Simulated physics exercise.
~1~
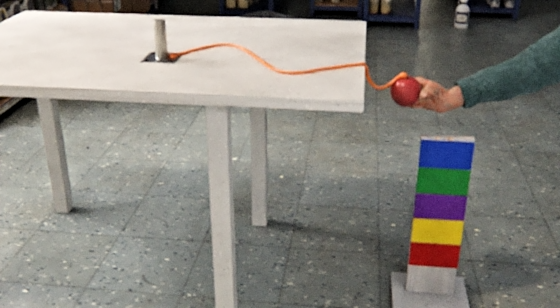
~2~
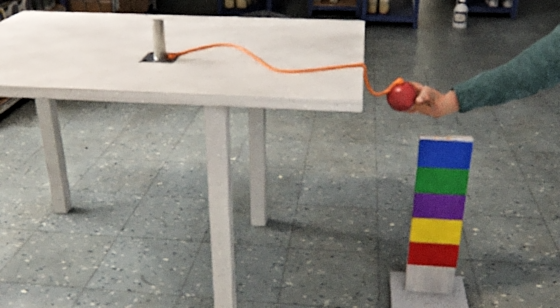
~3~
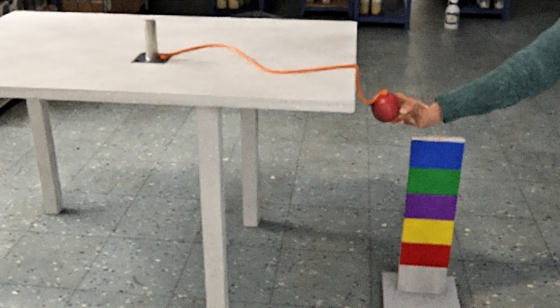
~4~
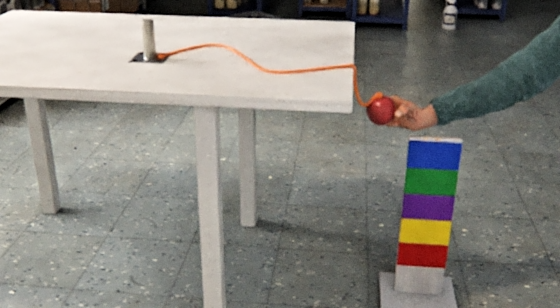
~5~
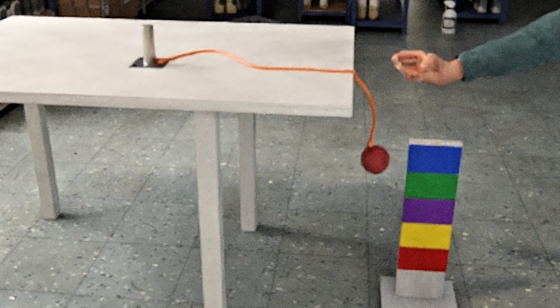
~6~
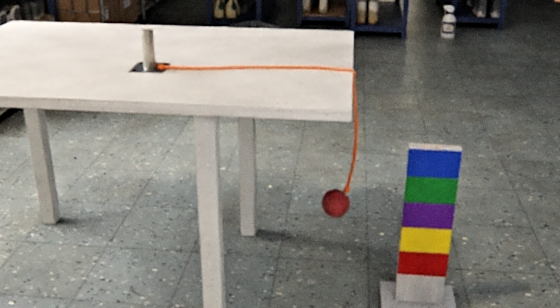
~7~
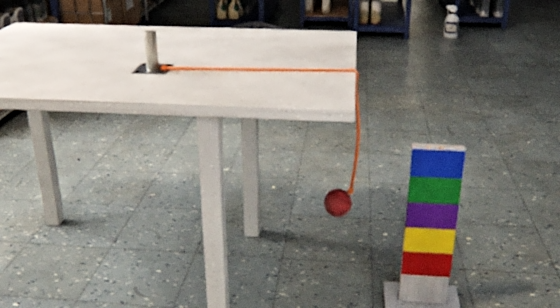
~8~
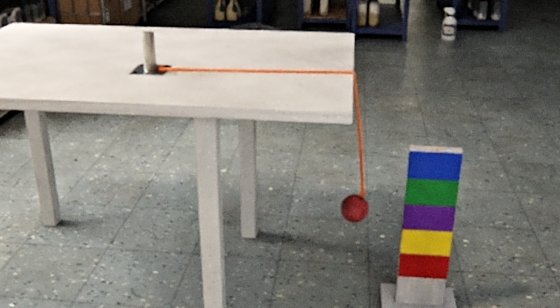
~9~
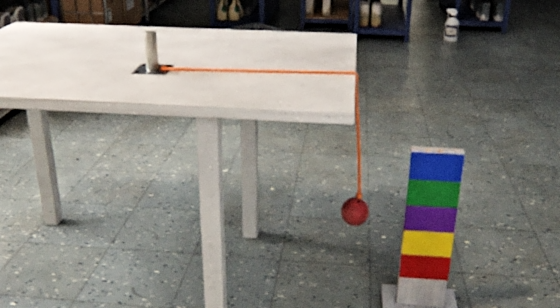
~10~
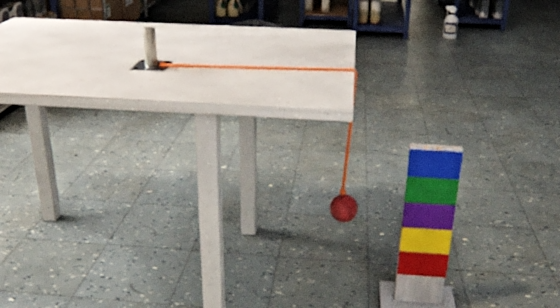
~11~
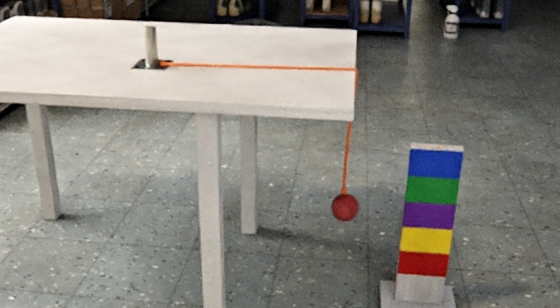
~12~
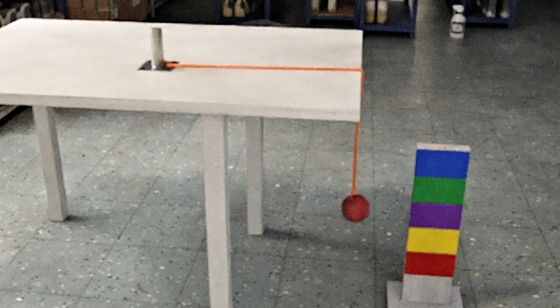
In a room with a grey tiled floor and shelves at the back, a slightly swaying camera looks across a pale table. An orange cord runs from a short post on the tabletop to a red ball-like object held by a hand beyond the right edge, near an upright scale banded blue, green, purple, yellow and red. The hand lowers the object slightly leftward, then opens and withdraws. The object drops, swings left beneath the edge and draws the cord straight. It sways gently right and left, finally hanging with its middle level with the purple band.
